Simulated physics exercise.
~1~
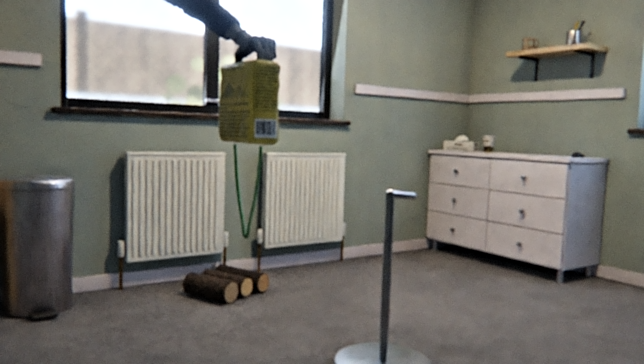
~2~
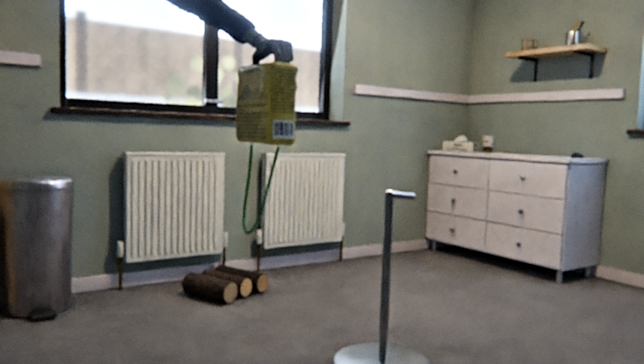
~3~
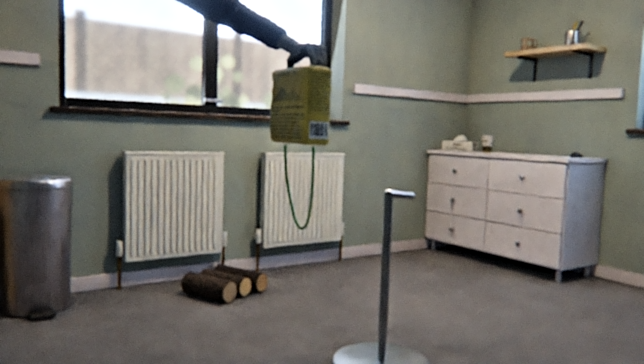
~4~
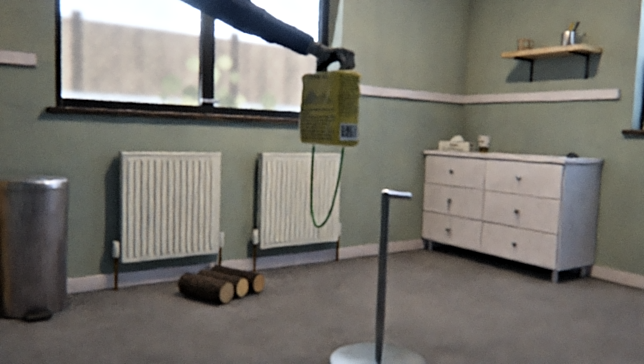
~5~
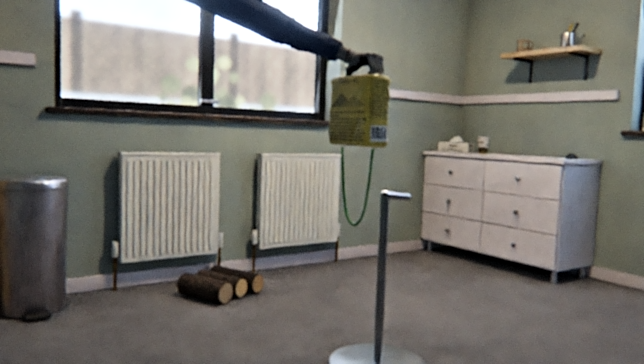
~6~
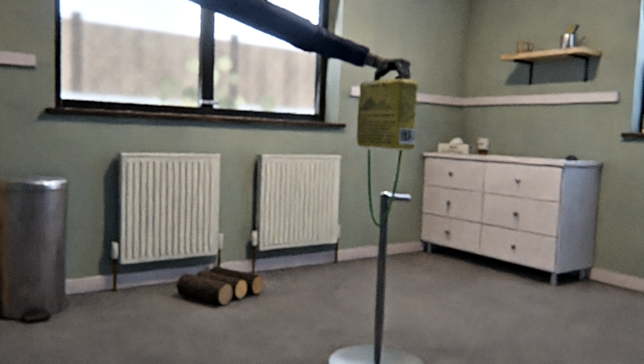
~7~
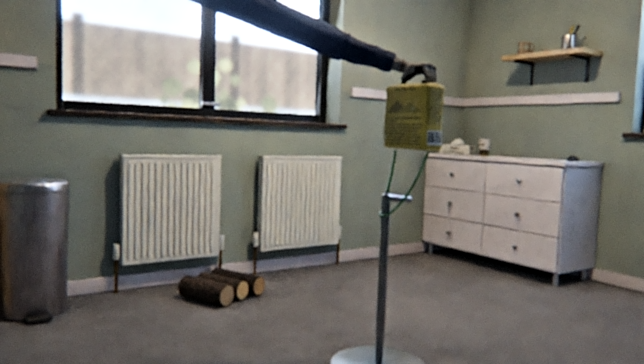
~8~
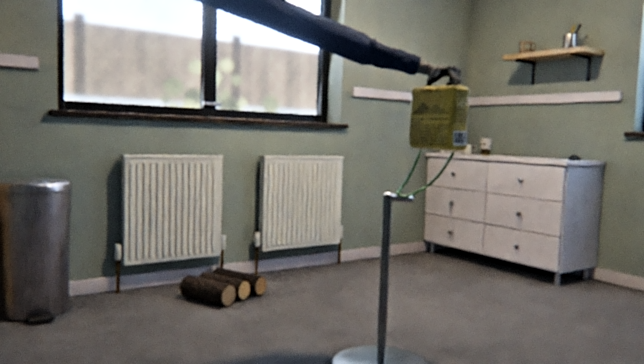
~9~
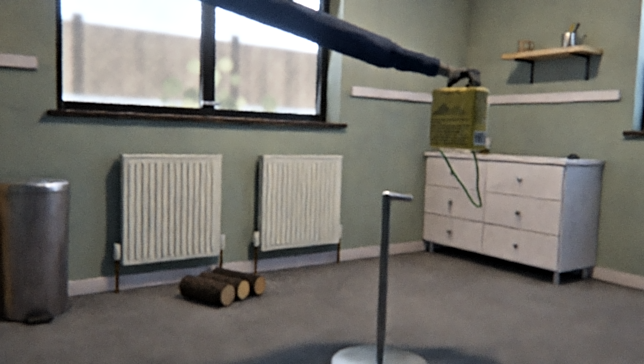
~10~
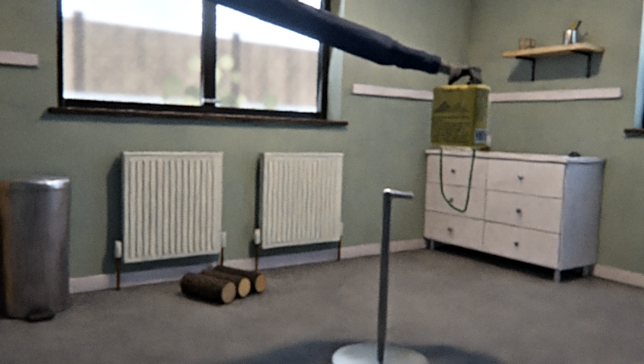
A slightly swaying camera looks across a green-walled room with grey carpet, where a wide window sits above two white radiators. A metal bin stands at the left, three short logs lie on the floor, and a pale chest of drawers is on the right beneath a wooden shelf. A dark-sleeved arm carries a yellow bag rightward, a green loop dangling below it, toward a grey post with a hooked top. The loop reaches the post, trails briefly at its top, then swings free. The bag ends upright and still held, past the post, before the drawers.
